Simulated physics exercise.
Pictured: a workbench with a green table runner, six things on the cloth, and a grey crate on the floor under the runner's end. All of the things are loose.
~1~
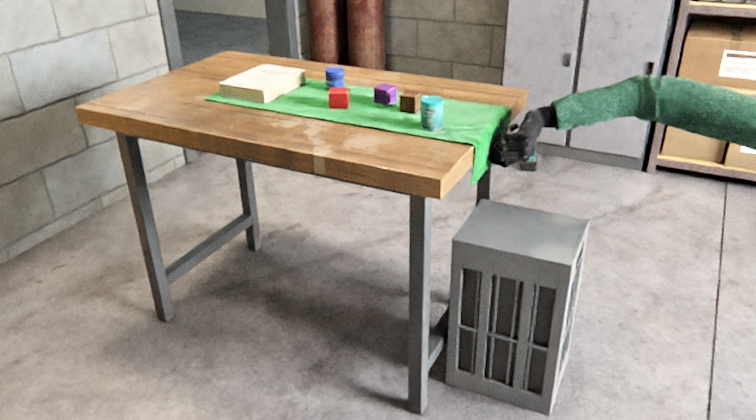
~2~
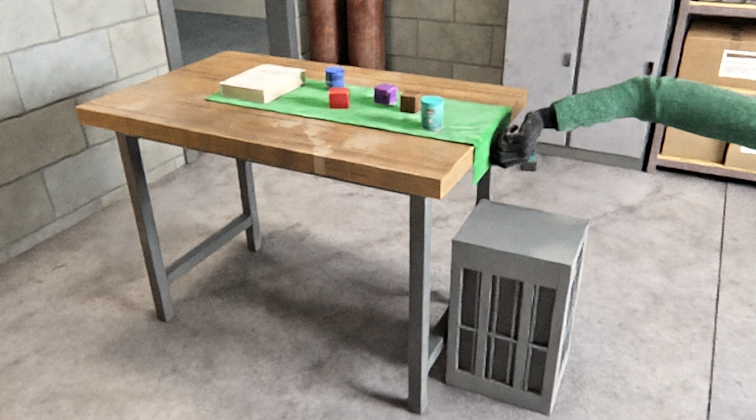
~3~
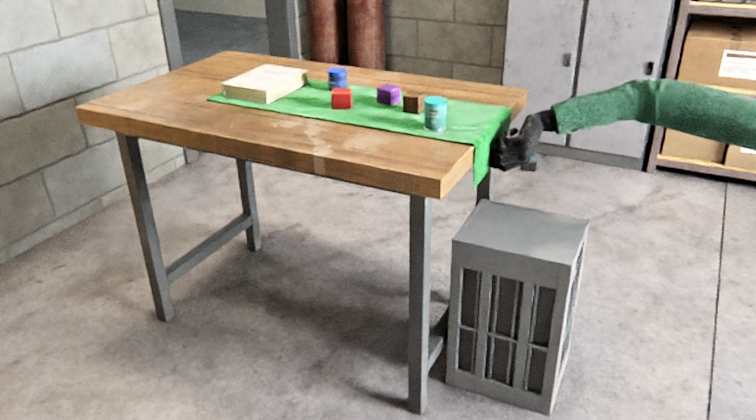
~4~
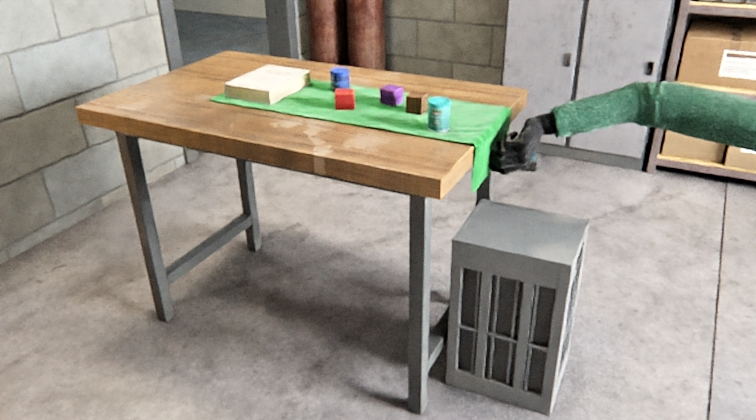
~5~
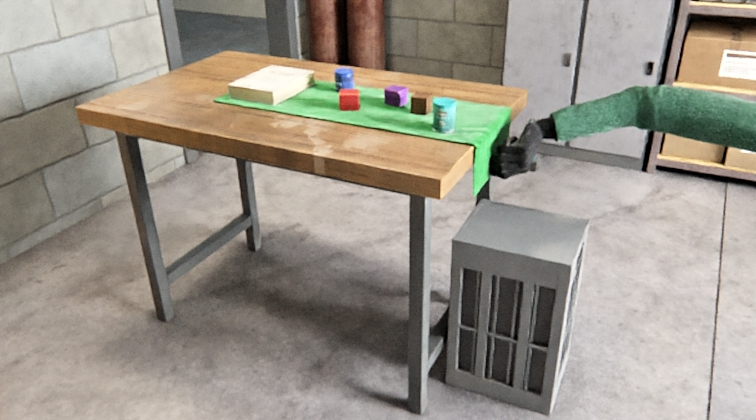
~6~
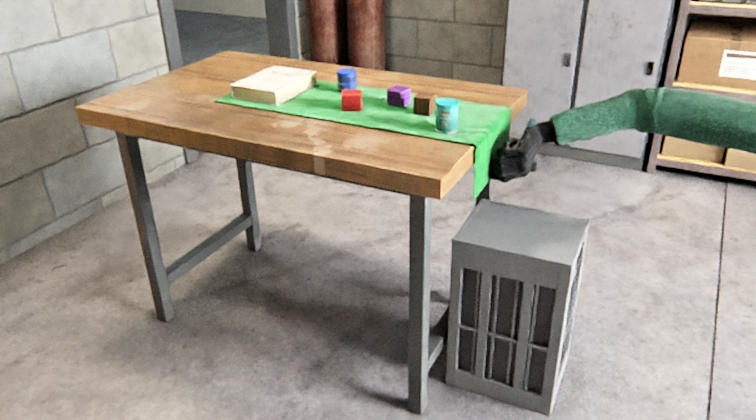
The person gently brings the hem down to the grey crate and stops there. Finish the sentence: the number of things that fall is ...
The number of things that fall is one.
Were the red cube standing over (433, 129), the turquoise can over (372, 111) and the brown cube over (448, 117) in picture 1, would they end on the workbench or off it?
Red cube: Off; turquoise can: Still on; brown cube: Off.
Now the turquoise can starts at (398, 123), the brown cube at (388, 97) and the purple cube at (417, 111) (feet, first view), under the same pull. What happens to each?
Of the three, the turquoise can stays aloft, the brown cube stays aloft and the purple cube stays aloft.
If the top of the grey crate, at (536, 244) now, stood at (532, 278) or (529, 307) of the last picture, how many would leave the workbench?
The first gives 2, the second 3.
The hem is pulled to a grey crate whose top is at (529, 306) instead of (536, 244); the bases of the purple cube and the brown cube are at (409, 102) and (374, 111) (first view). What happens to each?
The purple cube tumbles off, the brown cube drops off.
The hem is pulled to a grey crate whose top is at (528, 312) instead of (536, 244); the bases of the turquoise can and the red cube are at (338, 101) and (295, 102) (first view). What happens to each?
Note: Turquoise can kept on top; red cube kept on top.
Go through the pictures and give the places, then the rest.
In the first picture, hem (472, 186); turquoise can (432, 99); brown cube (411, 93); purple cube (385, 87); red cube (339, 90); blue pot (334, 69); top of the crate (536, 244).
In the second picture, hem (472, 186); turquoise can (433, 99).
In the third picture, hem (473, 190); brown cube (414, 94).
In the fourth picture, hem (472, 193); purple cube (391, 88); top of the crate (536, 244).
In the fifth picture, hem (474, 198); red cube (349, 92).
In the sixth picture, hem (473, 201); turquoise can (447, 102); brown cube (425, 95); purple cube (399, 89); red cube (351, 92); blue pot (347, 71).
Soon after, hem near (490, 207); all still up.
After that, hem on the crate; turquoise can gone.
In the end, hem on the crate; turquoise can gone. It carries off one.
